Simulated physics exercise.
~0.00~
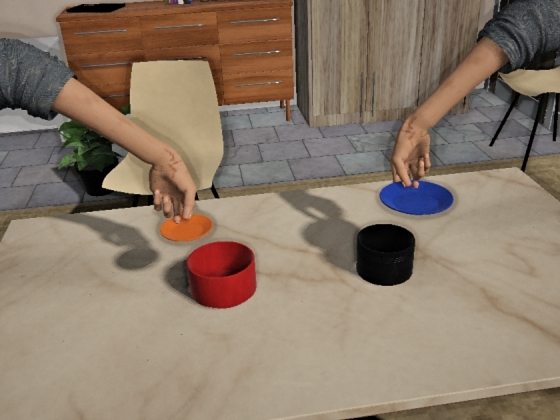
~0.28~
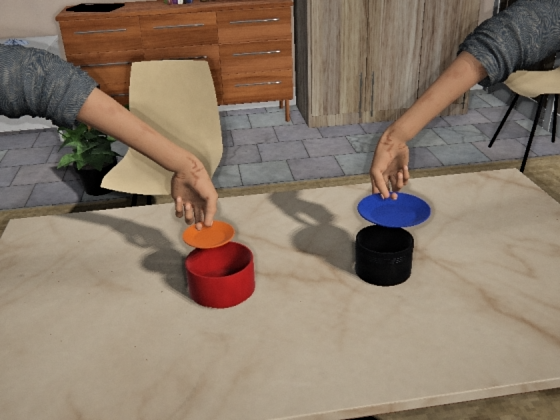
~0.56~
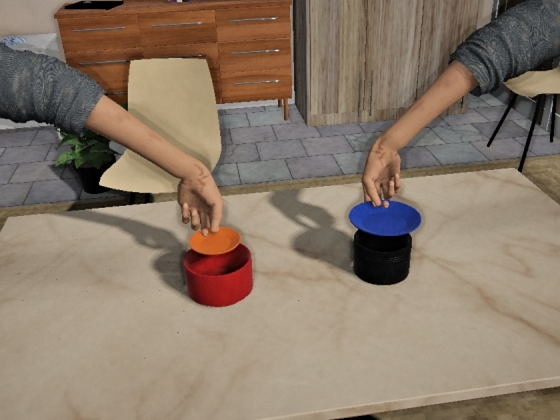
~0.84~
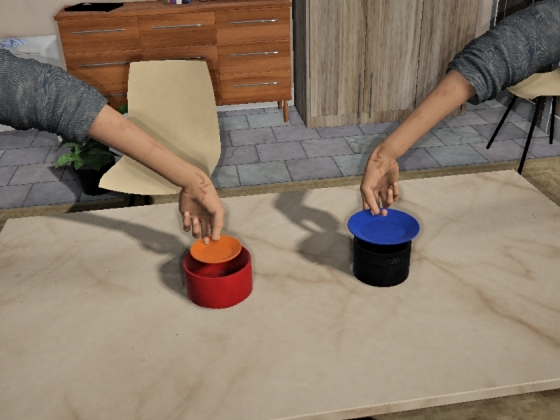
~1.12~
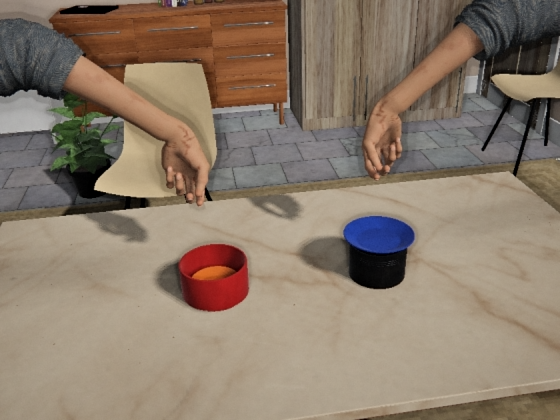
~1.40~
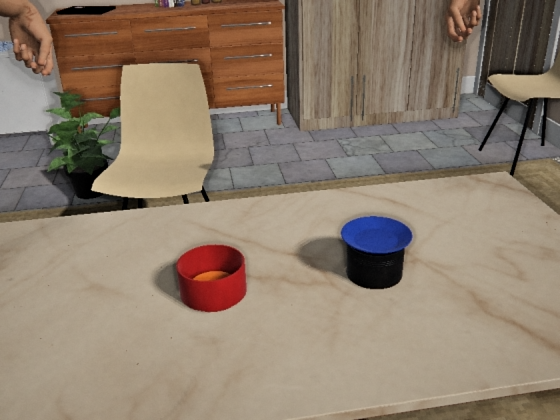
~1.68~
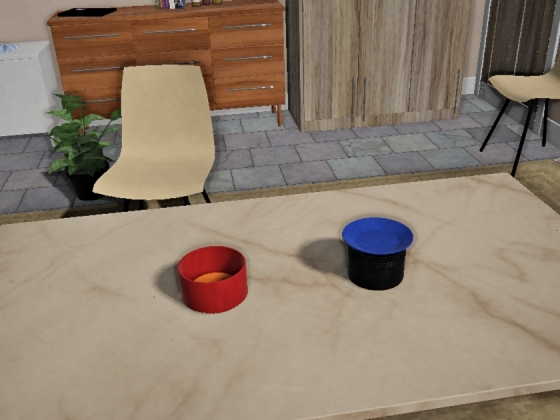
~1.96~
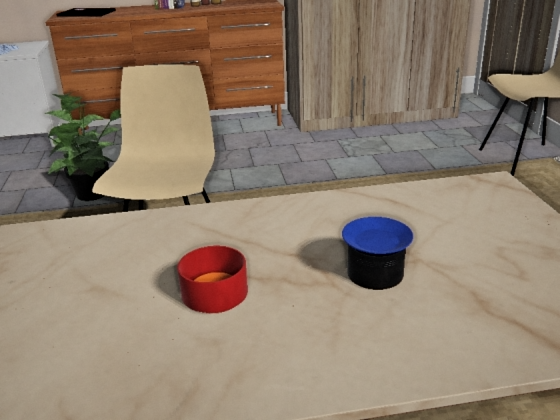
Two hands lowered a small orange saucer over a red container on the left and a larger blue plate over a black one on the right, then let go and withdrew, leaving the saucer down inside and the plate resting across the rim.
